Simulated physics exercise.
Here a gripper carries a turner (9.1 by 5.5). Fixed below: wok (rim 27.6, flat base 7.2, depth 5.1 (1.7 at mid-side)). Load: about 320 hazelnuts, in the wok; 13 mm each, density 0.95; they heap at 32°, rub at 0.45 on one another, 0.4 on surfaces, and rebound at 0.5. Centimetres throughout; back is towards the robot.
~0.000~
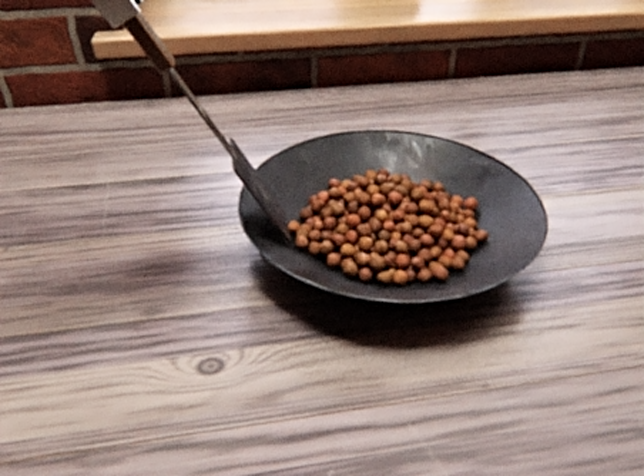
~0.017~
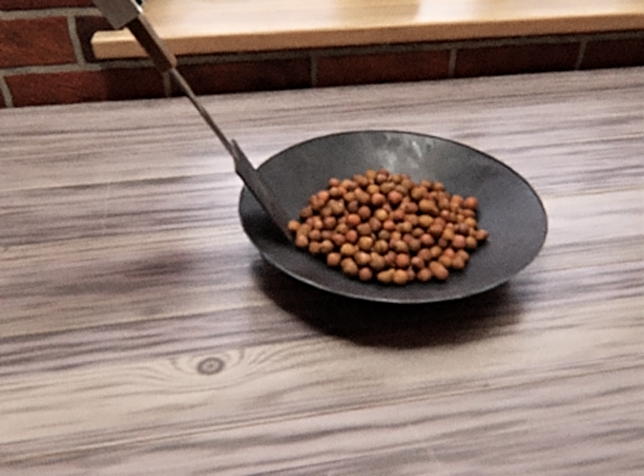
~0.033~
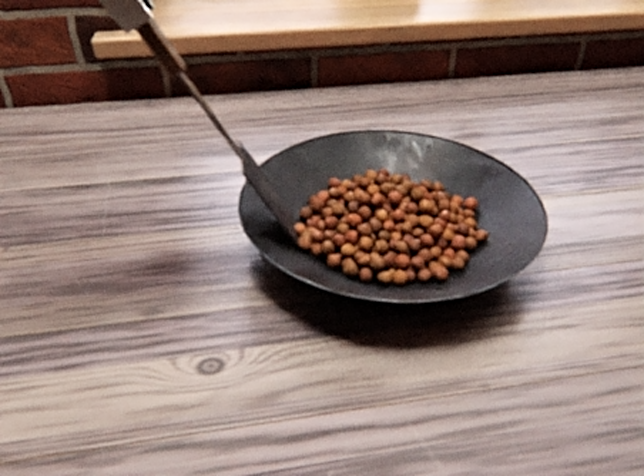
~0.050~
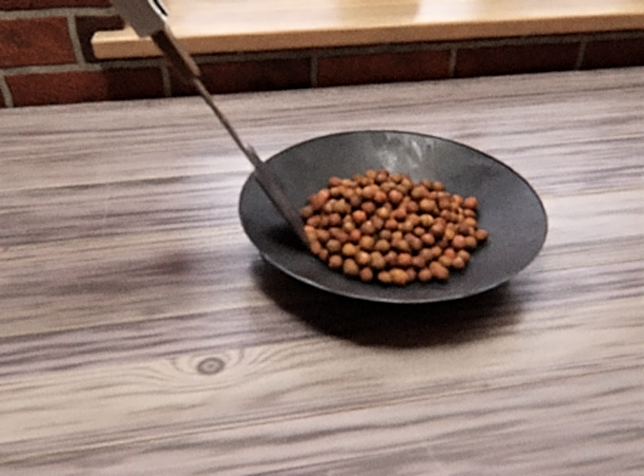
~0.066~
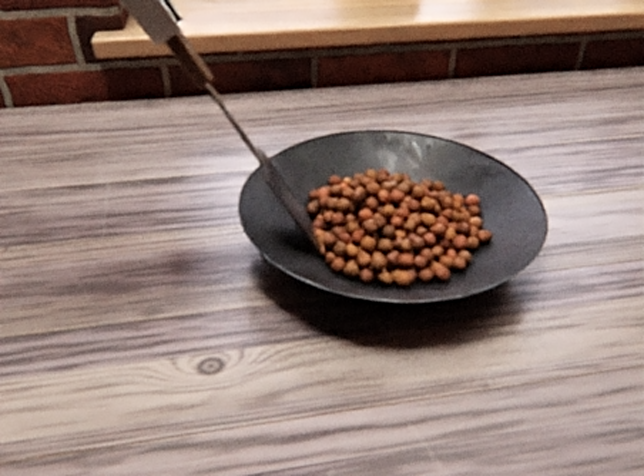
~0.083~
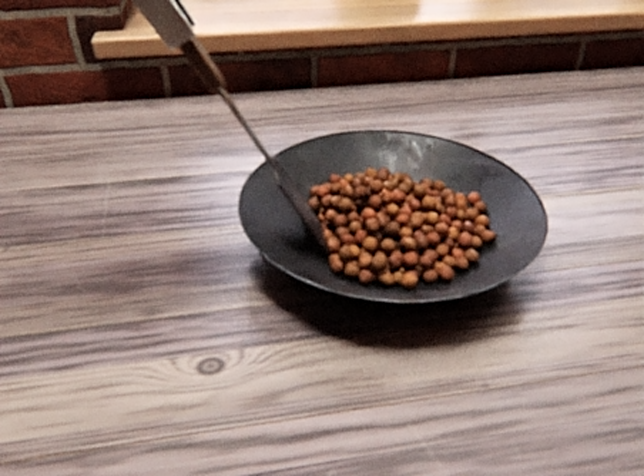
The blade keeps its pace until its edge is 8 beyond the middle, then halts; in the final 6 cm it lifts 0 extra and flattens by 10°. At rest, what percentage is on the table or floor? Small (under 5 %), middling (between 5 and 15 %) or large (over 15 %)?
A middling share, between 5 and 15 %, ends on the table or floor.
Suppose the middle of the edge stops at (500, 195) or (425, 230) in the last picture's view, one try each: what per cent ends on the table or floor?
About 25 and 0 per cent.
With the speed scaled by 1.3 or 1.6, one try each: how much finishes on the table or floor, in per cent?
Some 15 and 20 per cent.
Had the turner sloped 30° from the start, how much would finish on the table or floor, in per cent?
In that case some 5 per cent.
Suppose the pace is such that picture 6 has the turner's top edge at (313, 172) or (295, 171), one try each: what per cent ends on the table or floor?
Some 30 and 20 per cent.
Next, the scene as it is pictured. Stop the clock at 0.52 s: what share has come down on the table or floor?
Roughly 8 per cent.
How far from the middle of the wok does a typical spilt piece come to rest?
About 20 cm.
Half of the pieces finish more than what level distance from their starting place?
Some 5 cm.
By 0.18 s, sloping 62°, highest piece 5 above the table; 320 in the wok.
By 0.27 s, sloping 58°, highest piece 7 above the table; 320 in the wok.
By 0.52 s, sloping 52°, highest piece 7 above the table; 295 in the wok, 24 on the table or floor, 1 on the blade or in flight.
By 1.57 s, sloping 52°, highest piece 7 above the table; 294 in the wok, 26 on the table or floor.
Final count, 294 in the wok, 26 on the table or floor. That is 8 % on the table or floor.
